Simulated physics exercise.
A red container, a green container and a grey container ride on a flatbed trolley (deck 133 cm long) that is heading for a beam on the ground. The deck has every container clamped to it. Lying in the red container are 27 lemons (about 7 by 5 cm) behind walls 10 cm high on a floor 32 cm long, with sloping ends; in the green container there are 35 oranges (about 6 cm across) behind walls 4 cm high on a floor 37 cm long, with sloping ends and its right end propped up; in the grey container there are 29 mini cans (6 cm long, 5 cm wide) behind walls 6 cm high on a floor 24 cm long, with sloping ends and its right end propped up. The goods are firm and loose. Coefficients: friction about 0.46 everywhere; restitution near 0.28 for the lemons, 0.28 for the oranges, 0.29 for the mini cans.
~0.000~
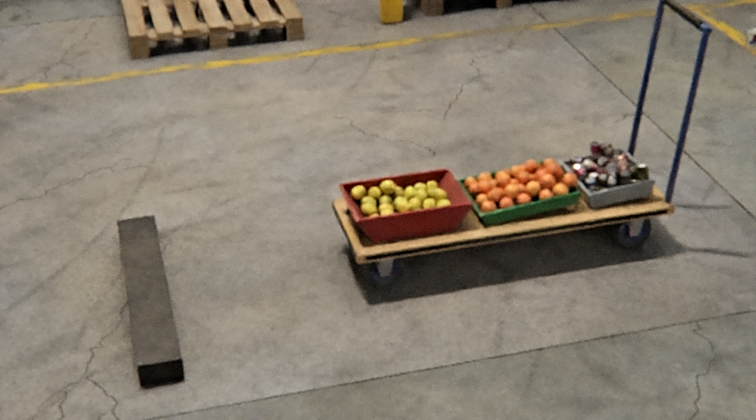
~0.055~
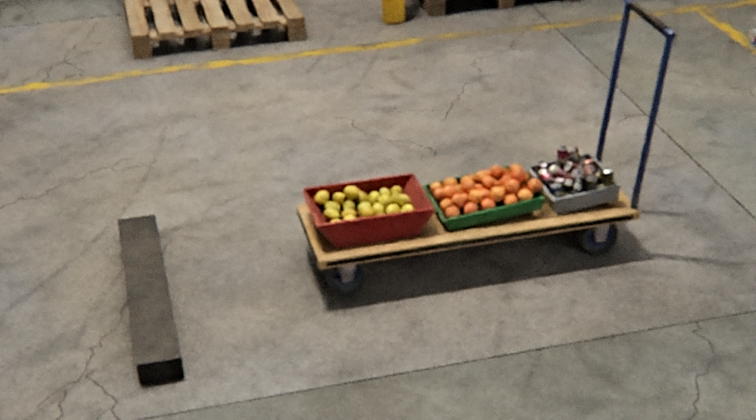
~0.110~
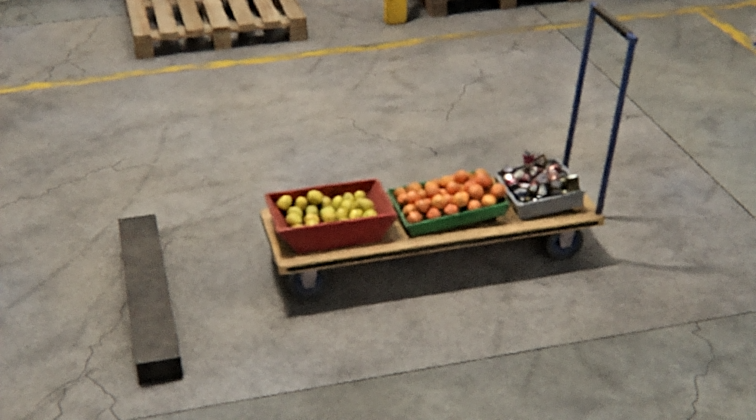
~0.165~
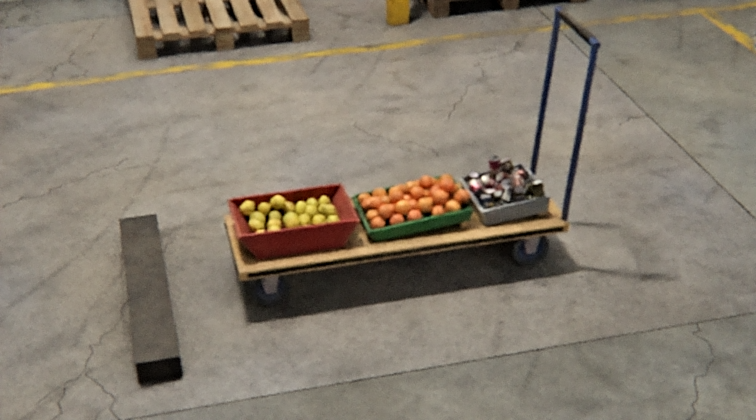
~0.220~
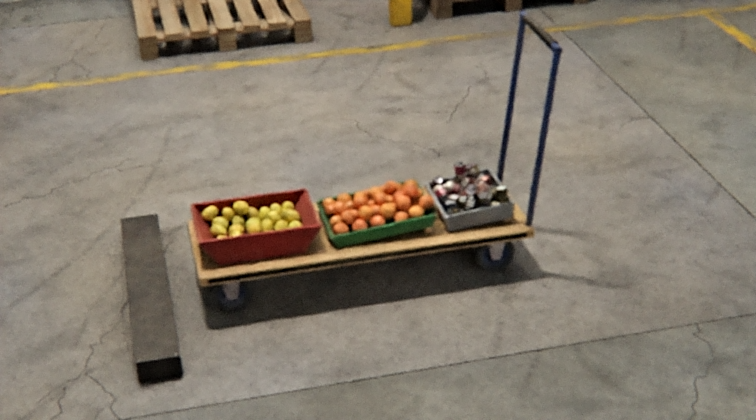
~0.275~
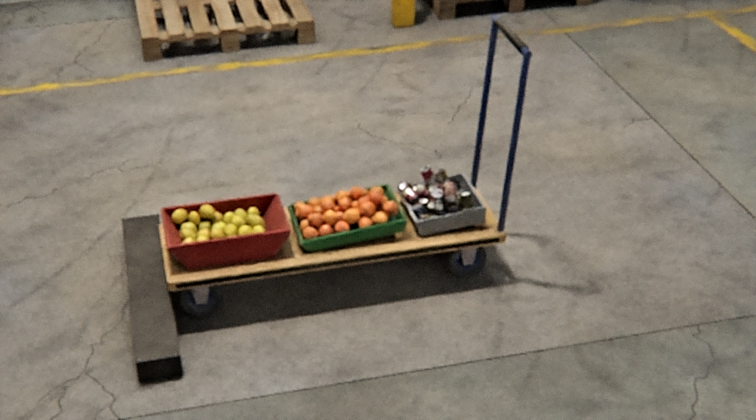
A flatbed trolley carrying lemons, oranges and small cans in three containers rolls left across a concrete floor to a dark beam.
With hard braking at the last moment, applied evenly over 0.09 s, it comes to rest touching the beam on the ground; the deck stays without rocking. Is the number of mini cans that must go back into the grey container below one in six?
Losses pass one sixth.
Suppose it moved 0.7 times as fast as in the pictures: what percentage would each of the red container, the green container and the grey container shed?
Then the red container sheds 0 per cent, the green container 20 per cent, and the grey container 20 per cent.
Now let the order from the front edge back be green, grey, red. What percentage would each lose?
With that order the red container sheds 10 per cent of its load, the green container 50 per cent, and the grey container 30 per cent.
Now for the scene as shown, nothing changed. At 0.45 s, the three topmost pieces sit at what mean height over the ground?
About 40 cm.
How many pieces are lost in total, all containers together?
Count of pieces - near 25.
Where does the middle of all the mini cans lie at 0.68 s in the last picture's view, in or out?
Near (414, 209).
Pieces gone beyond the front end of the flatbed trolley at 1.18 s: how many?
I'd estimate close to 3 pieces.
After 0.33 s, the red container has all 27, the green container has all 35 and the grey container is down by 2 of 29.
After 0.45 s, the red container is down by 2 of 27, the green container is down by 5 of 35 and the grey container is down by 9 of 29.
After 0.68 s, the red container is down by 2 of 27, the green container is down by 12 of 35 and the grey container is down by 10 of 29.
Outcome (at 1.18 s), the red container is down by 2 of 27, the green container is down by 13 of 35 and the grey container is down by 11 of 29. Asked share, 11 of 29, 38 per cent.
